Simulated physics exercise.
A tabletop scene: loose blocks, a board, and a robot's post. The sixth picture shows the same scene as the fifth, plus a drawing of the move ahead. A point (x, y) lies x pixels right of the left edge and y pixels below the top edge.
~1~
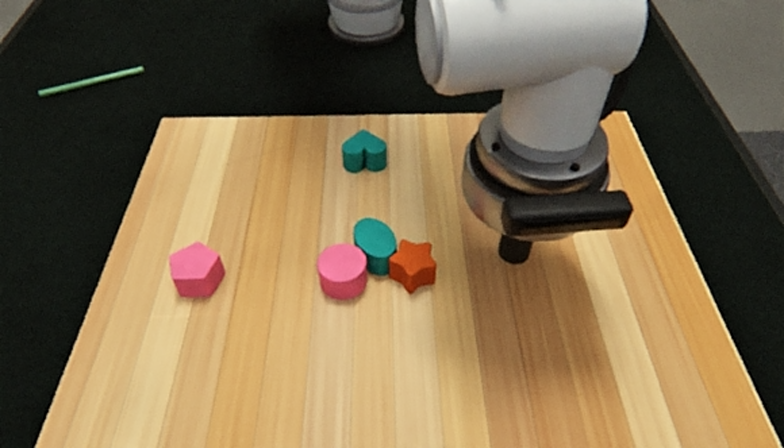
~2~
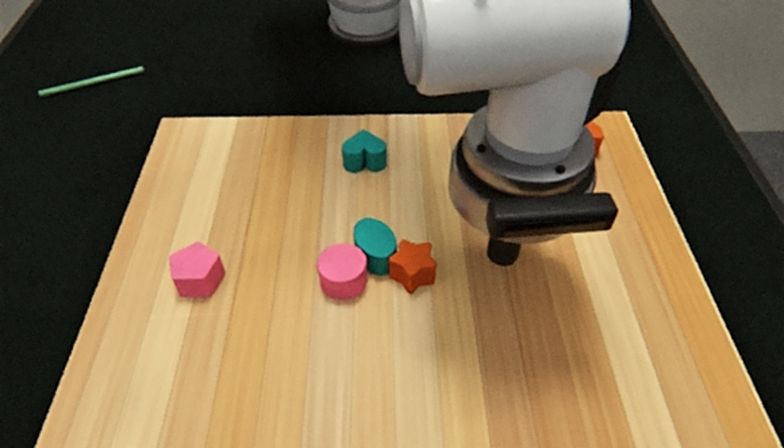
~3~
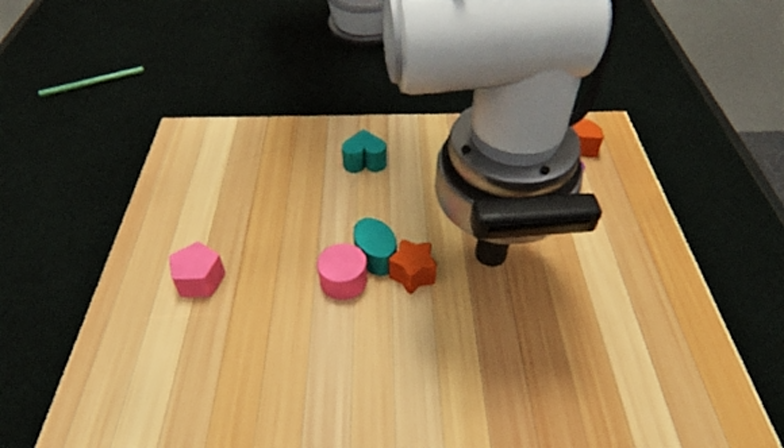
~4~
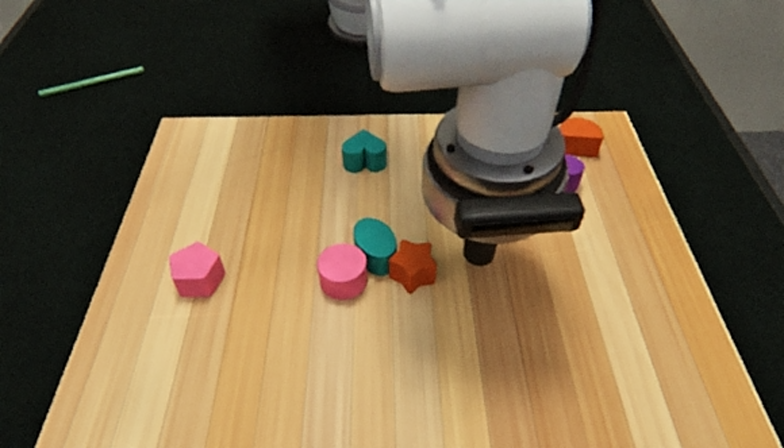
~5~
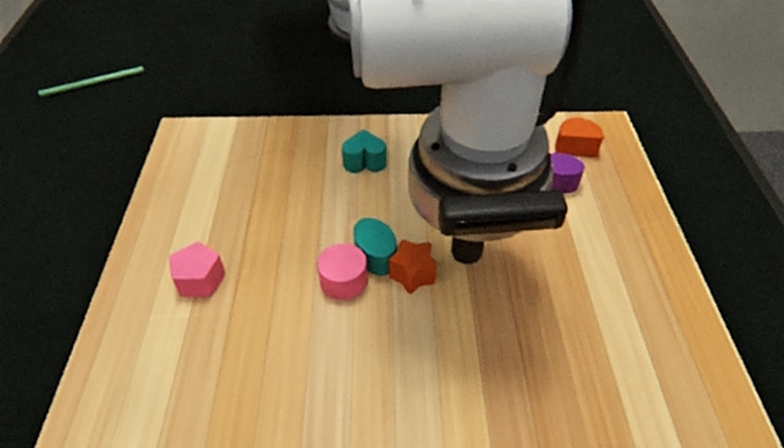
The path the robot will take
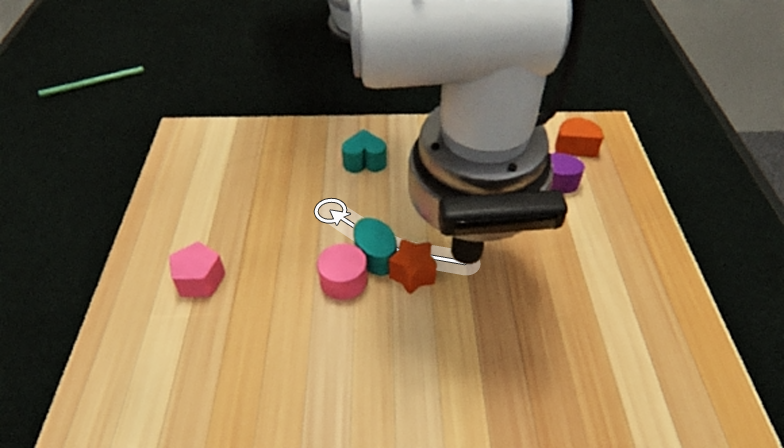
A white robot arm with a dark post slides slowly and slightly leftward above a light wooden board, seen from a fixed, raised front view. A pink circular block, turquoise oval and orange star-shaped block cluster near the middle, with a turquoise heart behind and a pink pentagon at left. The blocks stay still as the arm uncovers orange and purple ones at the back right.
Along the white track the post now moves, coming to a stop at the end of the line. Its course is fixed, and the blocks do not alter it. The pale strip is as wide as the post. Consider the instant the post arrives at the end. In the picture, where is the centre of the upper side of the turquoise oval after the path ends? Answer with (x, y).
I'd guess (340, 234).
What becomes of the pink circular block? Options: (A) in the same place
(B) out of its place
B: Out of its place.
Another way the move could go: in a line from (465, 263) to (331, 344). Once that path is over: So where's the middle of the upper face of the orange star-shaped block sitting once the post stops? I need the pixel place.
It will end up at (365, 269).
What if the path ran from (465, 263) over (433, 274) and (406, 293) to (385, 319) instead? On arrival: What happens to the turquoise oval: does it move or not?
The answer is that it is displaced.
The line goes from (465, 263) by way of (388, 246) to (331, 211).
On the path given first. One third of the way, post (412, 243); pink circular block (331, 264); turquoise oval (365, 236), turned 25° clockwise; orange star-shaped block (399, 258), turned 55° anticlockwise.
Two thirds of the way, post (367, 224); pink circular block (325, 268); turquoise oval (340, 234), turned 20° anticlockwise; orange star-shaped block (396, 259), turned 70° anticlockwise.
At the end, post (329, 200); pink circular block (325, 268); turquoise heart-shaped block unmoved; turquoise oval (340, 234), turned 25° anticlockwise; orange star-shaped block (396, 259), turned 70° anticlockwise.
